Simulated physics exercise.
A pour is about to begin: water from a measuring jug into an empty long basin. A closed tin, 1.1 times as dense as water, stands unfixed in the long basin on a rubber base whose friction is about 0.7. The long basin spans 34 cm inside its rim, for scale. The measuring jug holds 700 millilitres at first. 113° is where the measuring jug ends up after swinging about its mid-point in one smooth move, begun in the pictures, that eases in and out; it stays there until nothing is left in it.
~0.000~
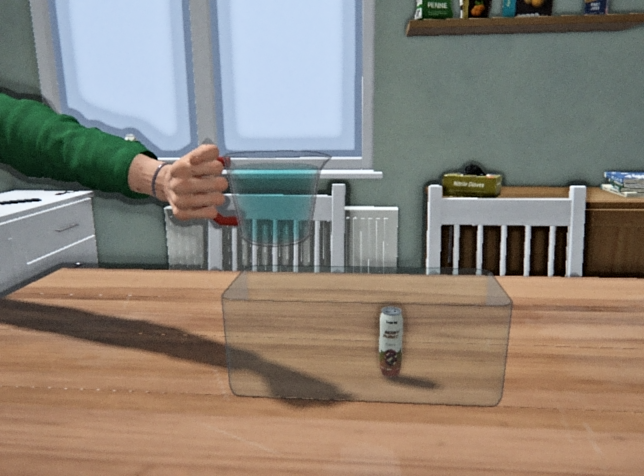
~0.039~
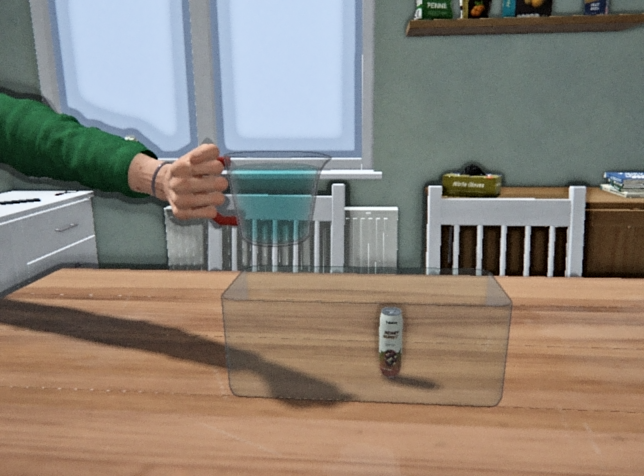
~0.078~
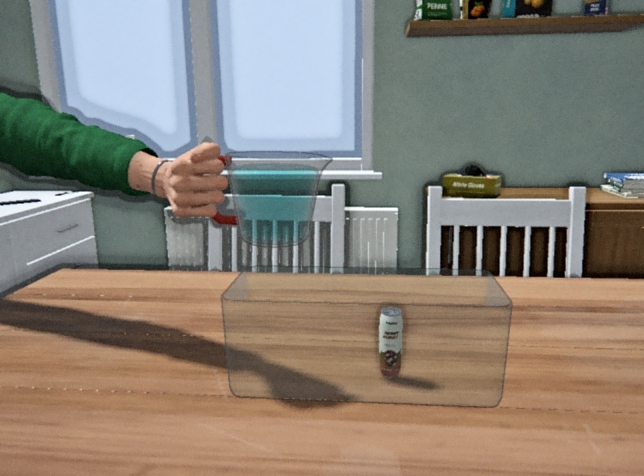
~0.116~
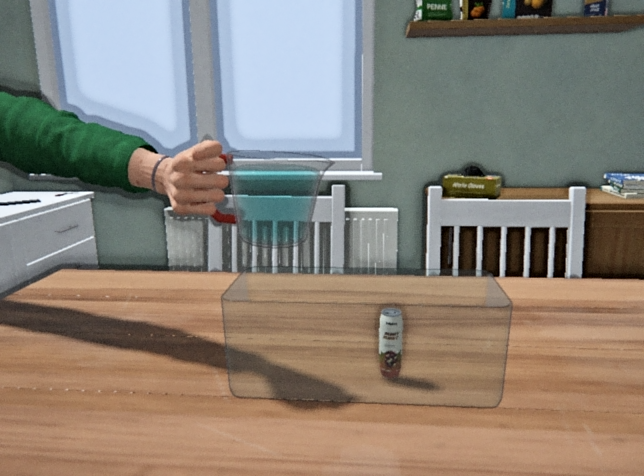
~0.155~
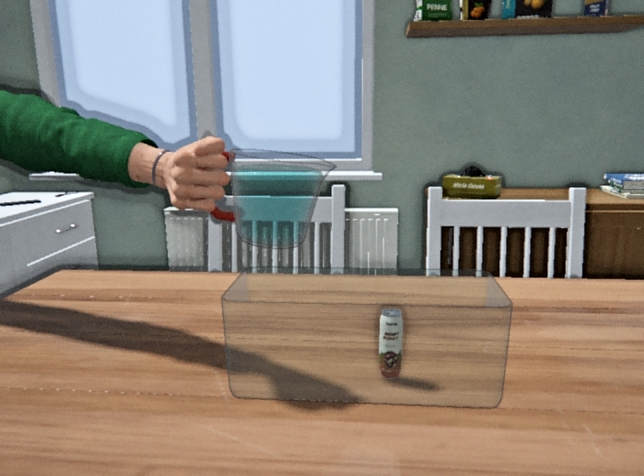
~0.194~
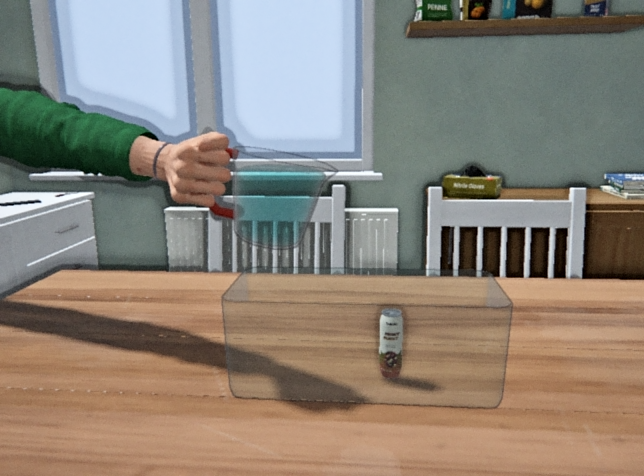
At a wooden table, a green-sleeved hand tilting a measuring jug of blue-tinted water slightly rightward above a clear basin and tin.
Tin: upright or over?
Bet it can't stay vertical.
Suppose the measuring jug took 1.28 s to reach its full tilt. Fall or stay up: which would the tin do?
Then it goes over.
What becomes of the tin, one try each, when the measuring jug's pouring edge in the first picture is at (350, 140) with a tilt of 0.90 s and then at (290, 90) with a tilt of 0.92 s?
First it tips over; then it tips over.
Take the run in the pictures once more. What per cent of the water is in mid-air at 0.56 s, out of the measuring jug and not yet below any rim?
Some 22 per cent, I reckon.
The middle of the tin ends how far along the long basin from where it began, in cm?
8.0 cm.
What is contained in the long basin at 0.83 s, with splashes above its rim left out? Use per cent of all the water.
86 per cent or thereabouts.
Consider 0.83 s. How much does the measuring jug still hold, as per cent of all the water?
Share remaining: Approx. 8 %.
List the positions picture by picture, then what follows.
In the first frame, tilt 0°; pouring edge (332, 156); surface from (232, 168) to (320, 167); the long basin's rim runs from (234, 282) to (500, 287); the tin's top is at (391, 314).
In the second frame, tilt 1°; pouring edge (332, 156); surface from (232, 167) to (320, 168).
In the third frame, tilt 2°; pouring edge (333, 158); surface from (233, 167) to (320, 169).
In the fourth frame, tilt 4°; pouring edge (335, 161); surface from (234, 168) to (322, 170).
In the fifth frame, tilt 8°; pouring edge (337, 165); surface from (236, 167) to (324, 171).
In the sixth frame, tilt 12°; pouring edge (339, 170); surface from (239, 168) to (328, 173).
Then, 0.56 s in, the tilt is 76° and 64 per cent is still to pour; the tin stands where it began.
Then, 0.83 s in, the tilt is 110° and 8 per cent is still to pour; the tin leans 10°.
Then, 1.11 s in, the tilt is 113° and 0 per cent is still to pour; the tin lies on its side.
Then, 1.42 s in, the tilt is 113° and 0 per cent is still to pour; the tin lies on its side.
Finally, the tin lies on its side.
